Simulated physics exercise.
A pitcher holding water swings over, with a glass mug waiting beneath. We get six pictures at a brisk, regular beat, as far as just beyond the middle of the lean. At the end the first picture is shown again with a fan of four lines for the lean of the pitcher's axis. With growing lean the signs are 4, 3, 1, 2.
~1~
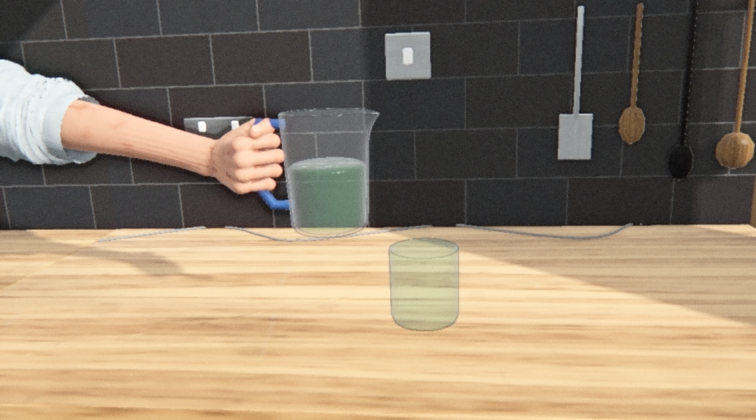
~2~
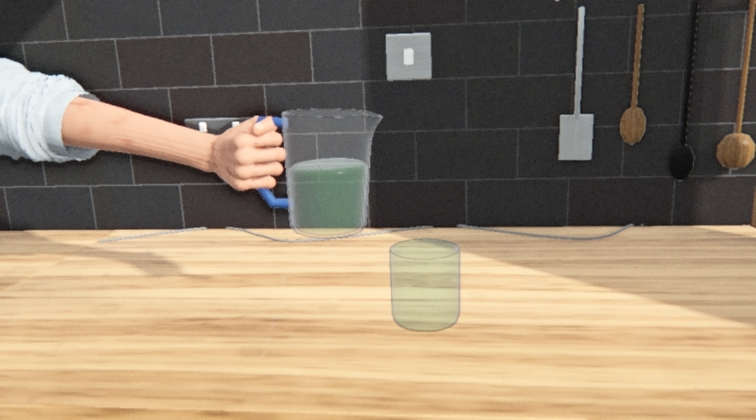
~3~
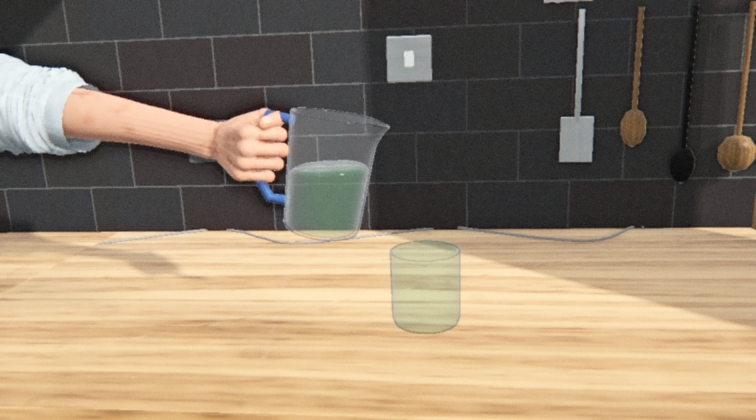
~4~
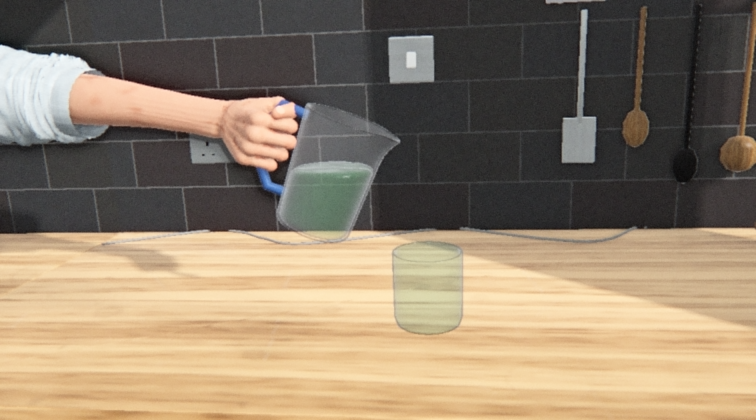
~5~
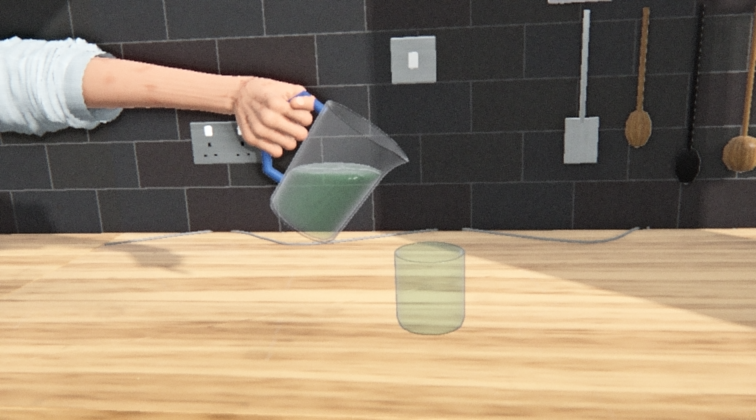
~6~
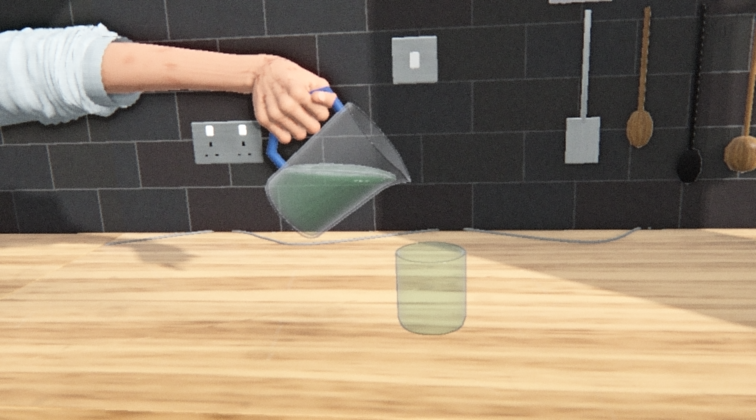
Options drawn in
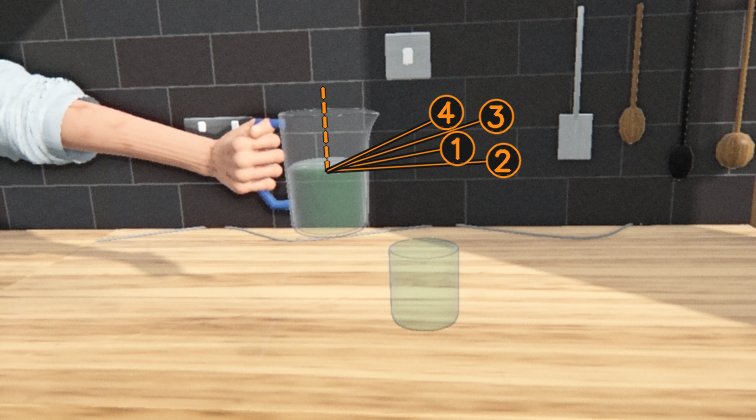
The footage shows a hand gripping the blue handle of a clear pitcher of green liquid above a wooden counter, steadily tilting it to the right near a glass mug, with no liquid leaving the lip.
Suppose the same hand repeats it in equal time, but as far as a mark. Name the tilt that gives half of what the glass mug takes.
Choose 3.
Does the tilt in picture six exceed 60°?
No.
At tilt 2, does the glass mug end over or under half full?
Over.
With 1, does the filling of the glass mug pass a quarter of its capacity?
Yes.
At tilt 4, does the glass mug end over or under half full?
Under.
On the marked copy, 1 at (440, 149); 2 at (486, 161); 3 at (480, 121); 4 at (431, 121).
With 1, the glass mug ends with about 67 % of what it can hold.
With 2, the glass mug ends with about 81 % of what it can hold; 5 % of the water is spilt.
With 3, the glass mug ends with about 48 % of what it can hold.
With 4, the glass mug ends with about 28 % of what it can hold.
